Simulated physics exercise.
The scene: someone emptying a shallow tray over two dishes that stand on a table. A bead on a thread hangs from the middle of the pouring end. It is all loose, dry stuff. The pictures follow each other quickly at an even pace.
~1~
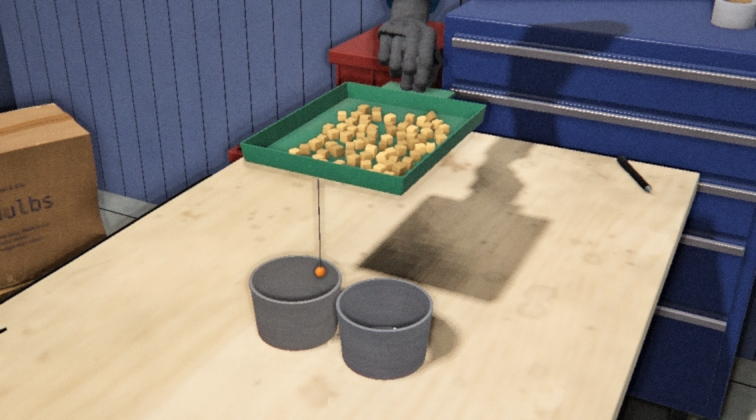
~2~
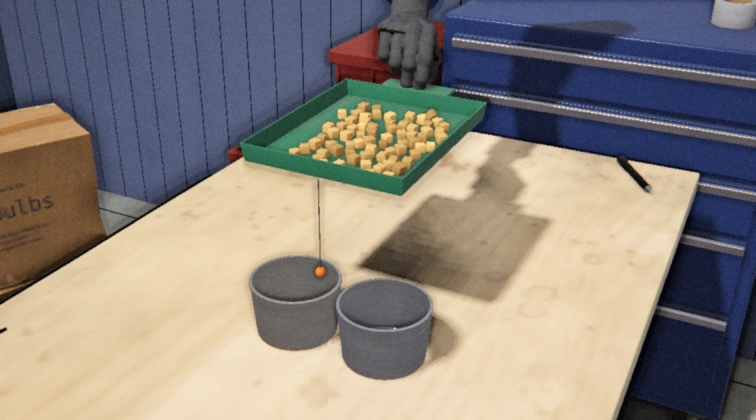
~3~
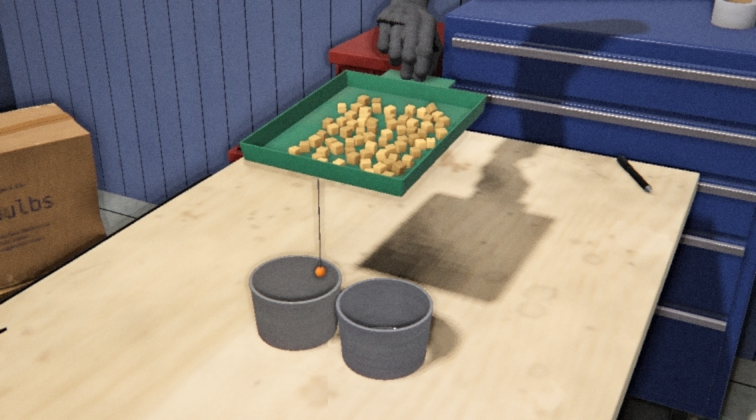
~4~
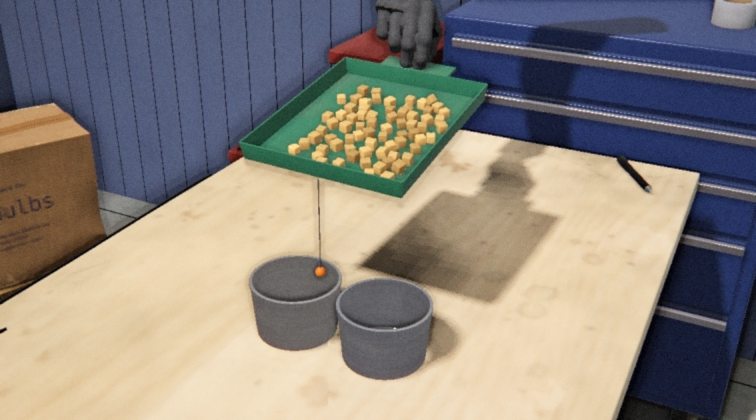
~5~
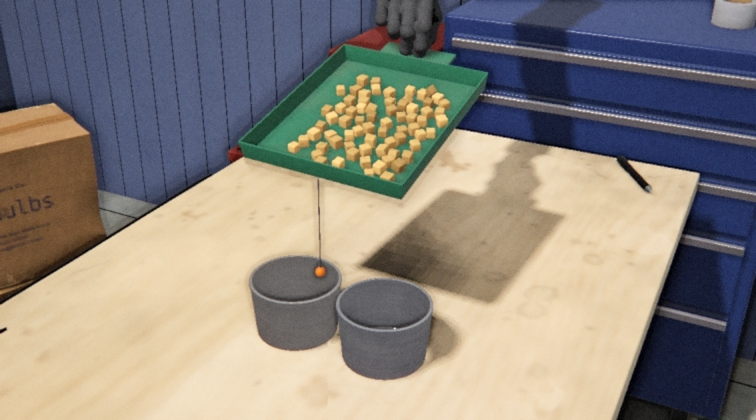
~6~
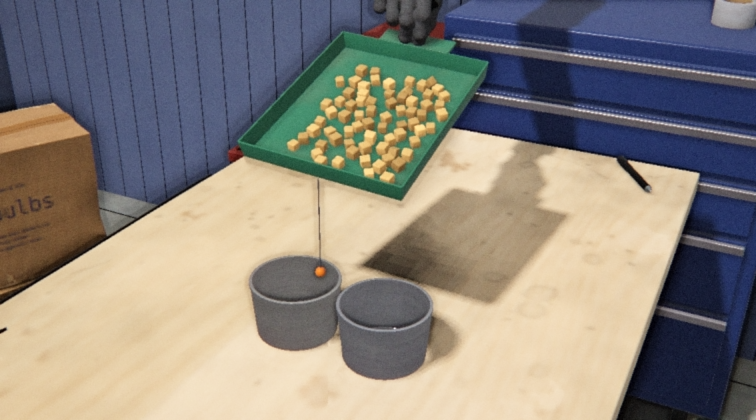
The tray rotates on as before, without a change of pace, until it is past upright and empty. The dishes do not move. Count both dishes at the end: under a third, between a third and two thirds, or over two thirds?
The two hold less than a third of the load.
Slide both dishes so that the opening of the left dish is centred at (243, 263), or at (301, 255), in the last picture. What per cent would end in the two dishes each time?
Near 0 % and 0 %.
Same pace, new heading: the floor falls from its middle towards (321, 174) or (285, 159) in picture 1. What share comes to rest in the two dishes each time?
The first gives 0 %, the second 20 %.
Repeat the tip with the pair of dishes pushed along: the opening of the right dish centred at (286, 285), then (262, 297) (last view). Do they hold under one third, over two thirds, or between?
At the first place less than a third, at the second under a third.
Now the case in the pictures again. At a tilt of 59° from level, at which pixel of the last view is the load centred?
Roughly at (361, 147).
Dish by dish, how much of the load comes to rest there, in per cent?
For the left dish some 0 %, for the right dish some 20 %.
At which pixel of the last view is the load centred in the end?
Near (341, 390).
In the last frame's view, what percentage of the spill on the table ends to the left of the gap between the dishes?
About 70 per cent.
Just after the last frame, tray tipped steeply; every one on the tray.
A moment on, tray tipped right over; almost all on the tray; just a few outside both.
Further on, tray tipped past a quarter turn; roughly a quarter in the right dish; the larger part outside both.
When it is over, tray tipped past a quarter turn; roughly a quarter in the right dish; not one in the left dish; the larger part outside both.
